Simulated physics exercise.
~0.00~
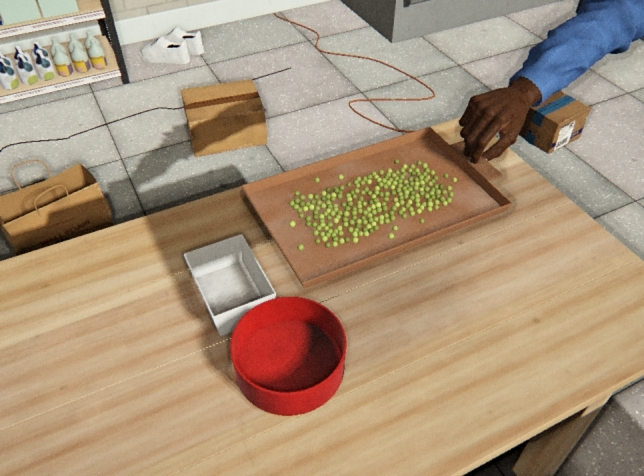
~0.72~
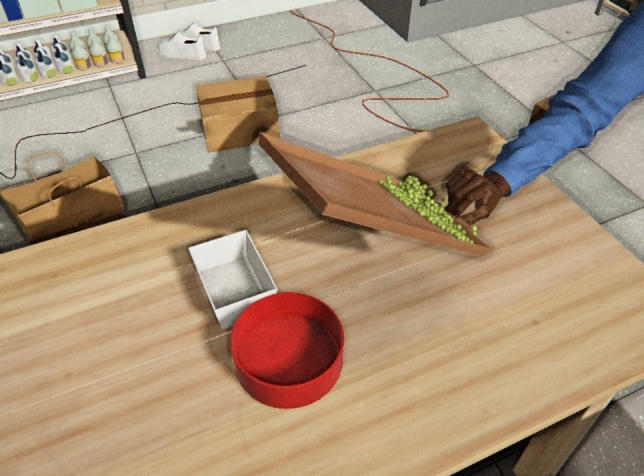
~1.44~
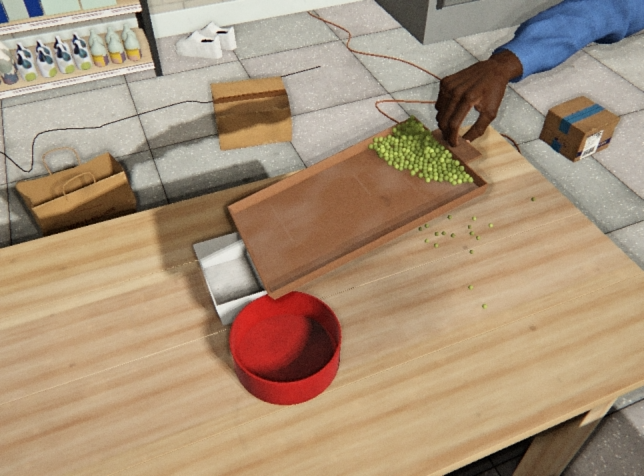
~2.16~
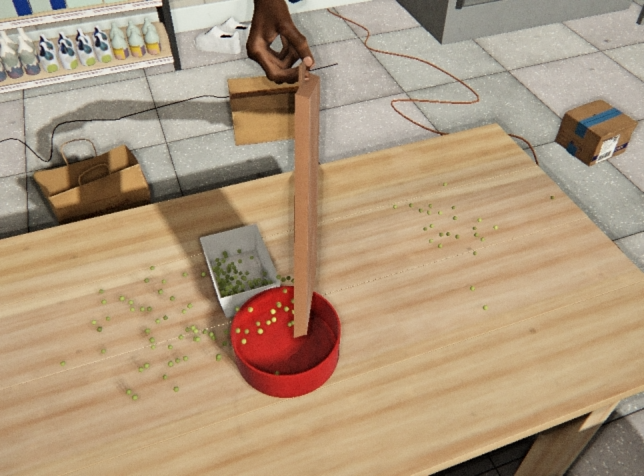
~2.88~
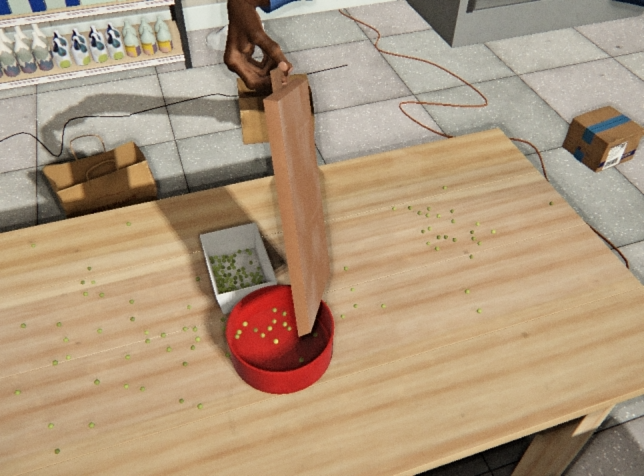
At first, a shallow brown tray of green dried peas rests on a wooden table beside a red pot and a white tin, with a hand at its right edge. The hand tips the tray steeply to the right, and the peas crowd against that side, a few spilling onto the table. The tray then comes back nearly level and shifts left. Next it swings up on end over the containers, pouring peas leftward. Finally it stands empty, with many peas in the white tin, a few in the red pot and many scattered across the table.
